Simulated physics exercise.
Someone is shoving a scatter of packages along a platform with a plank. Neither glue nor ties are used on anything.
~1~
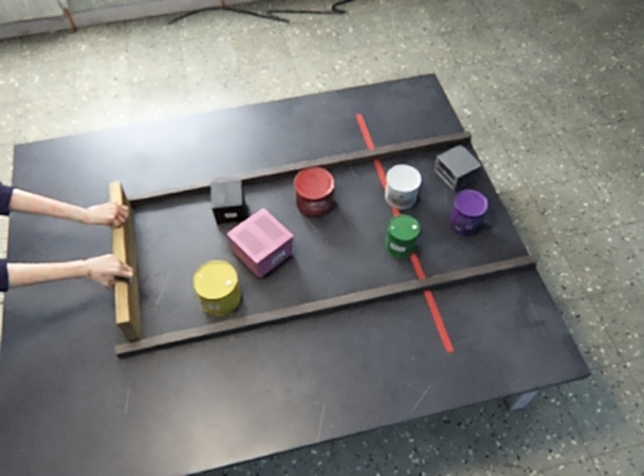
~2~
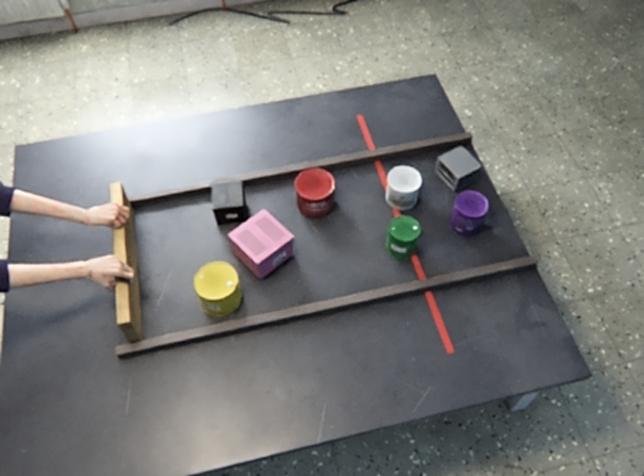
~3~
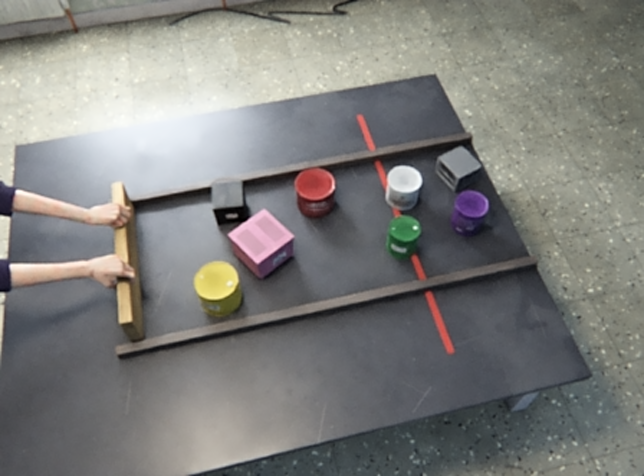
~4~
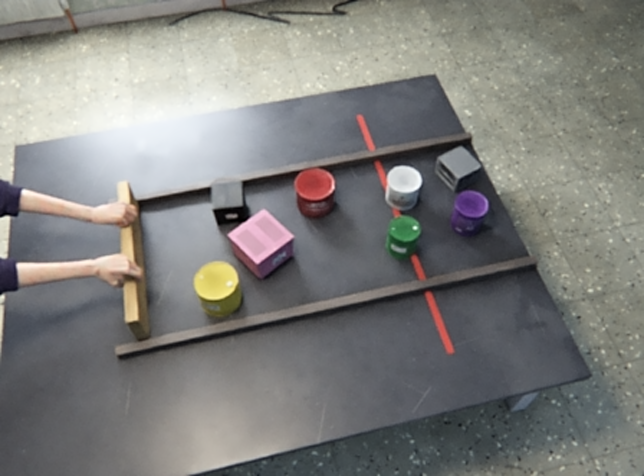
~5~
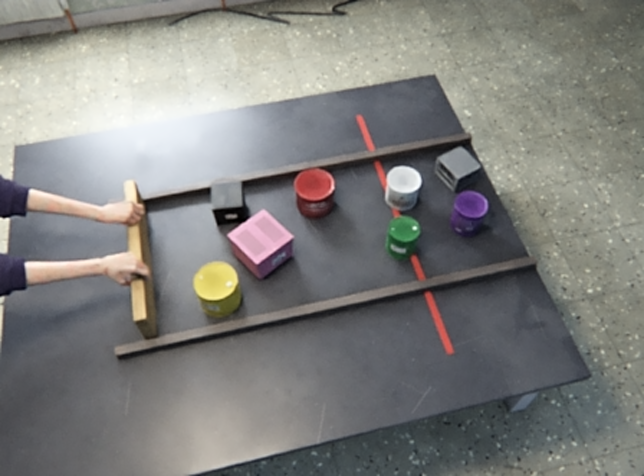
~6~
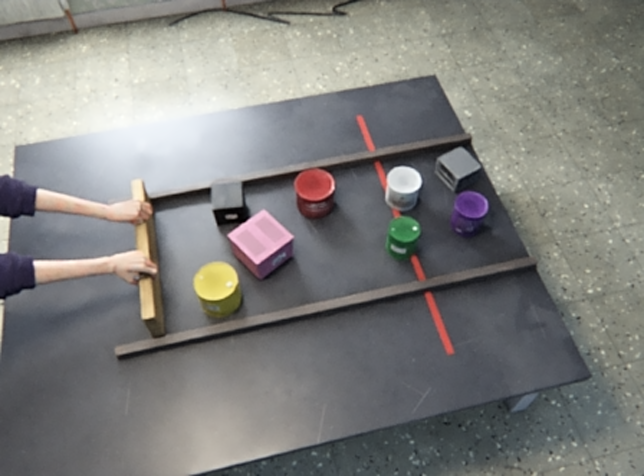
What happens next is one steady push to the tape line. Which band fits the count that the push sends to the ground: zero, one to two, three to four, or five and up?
It is going to spill none of them.
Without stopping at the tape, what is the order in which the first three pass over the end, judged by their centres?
Grey crate, purple pail, white pail.
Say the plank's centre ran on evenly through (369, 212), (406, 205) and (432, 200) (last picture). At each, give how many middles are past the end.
Place by place: 0, 0 and 1.
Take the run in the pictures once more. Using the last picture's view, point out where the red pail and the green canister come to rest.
Final spots - red pail (434, 169), green canister (463, 235).
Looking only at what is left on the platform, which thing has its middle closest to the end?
That would be the grey crate.
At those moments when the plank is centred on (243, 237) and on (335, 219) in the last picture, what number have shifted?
One spot: 3. Other spot: 5.
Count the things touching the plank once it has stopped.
The count is 3.
Soon after, none off yet; grey crate at rest near (458, 170); purple pail at rest near (468, 215); white pail at rest near (403, 190).
After that, none off yet; grey crate at rest near (458, 170); purple pail at rest near (468, 215); white pail displaced about its own width near (425, 188).
In the end, the number that fall off is zero.
